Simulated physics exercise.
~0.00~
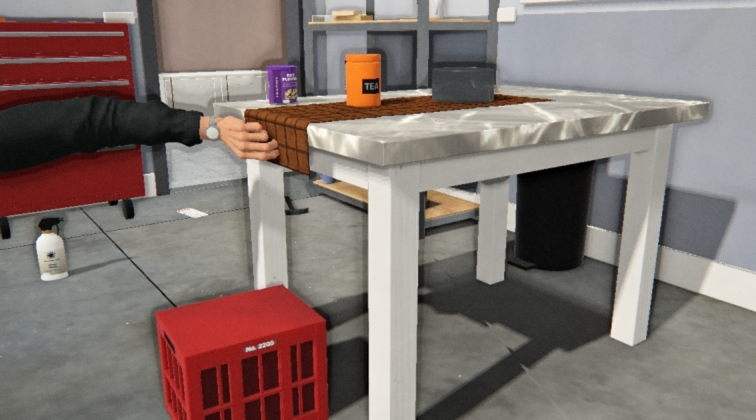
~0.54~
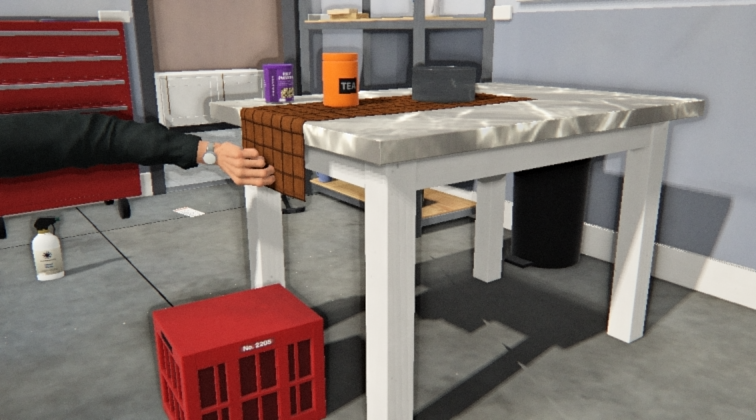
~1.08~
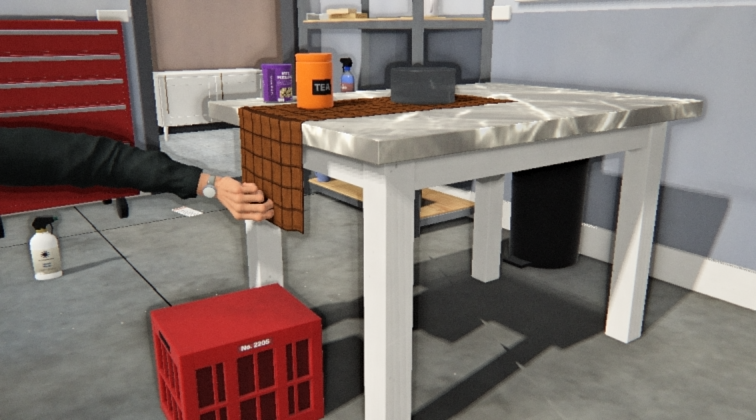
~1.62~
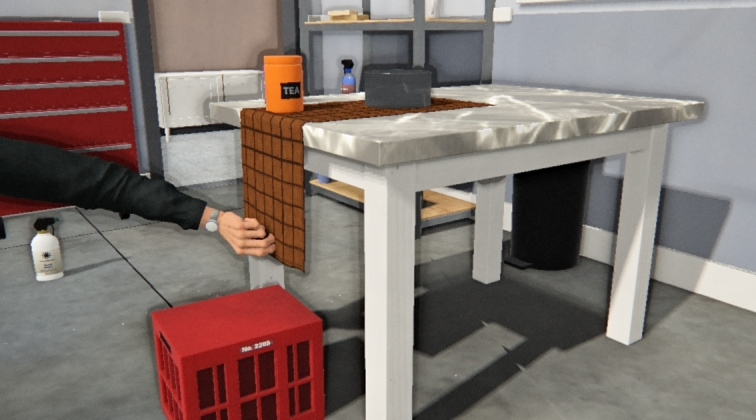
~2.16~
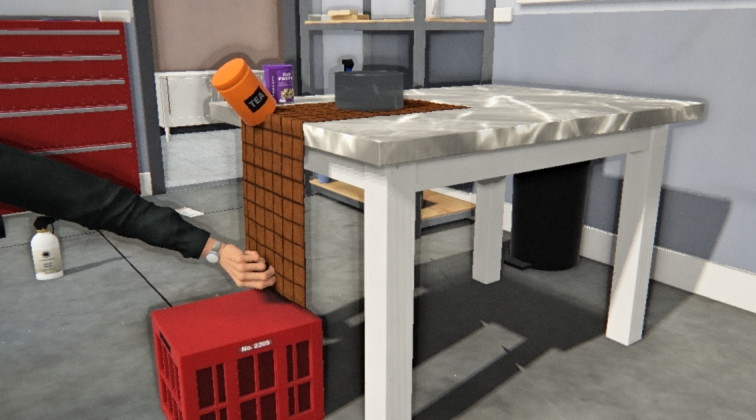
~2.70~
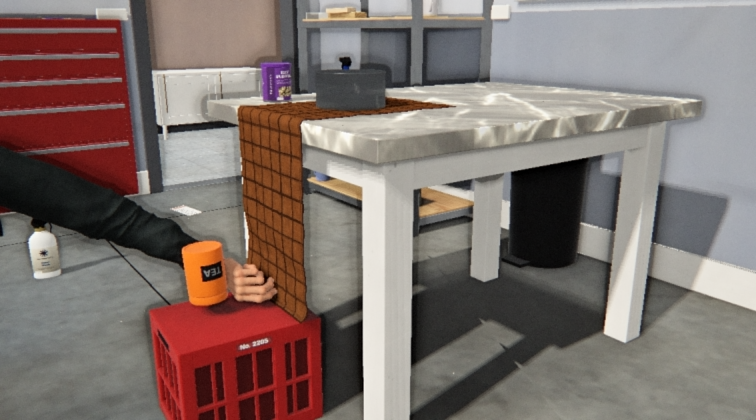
The clip opens on a marble-topped table with white legs, where a purple tin, an orange tea jar and a dark container stand near a brown checked runner, with a red crate on the floor below. A hand in a dark sleeve grips the runner's hanging end and draws it steadily downward. The jar and the dark container slide left with the cloth, while the purple tin stays put. At the table's end the jar tips over the edge and drops. Finally the hem reaches the crate, the jar is upside down just above it, and the tin and container remain on the table.
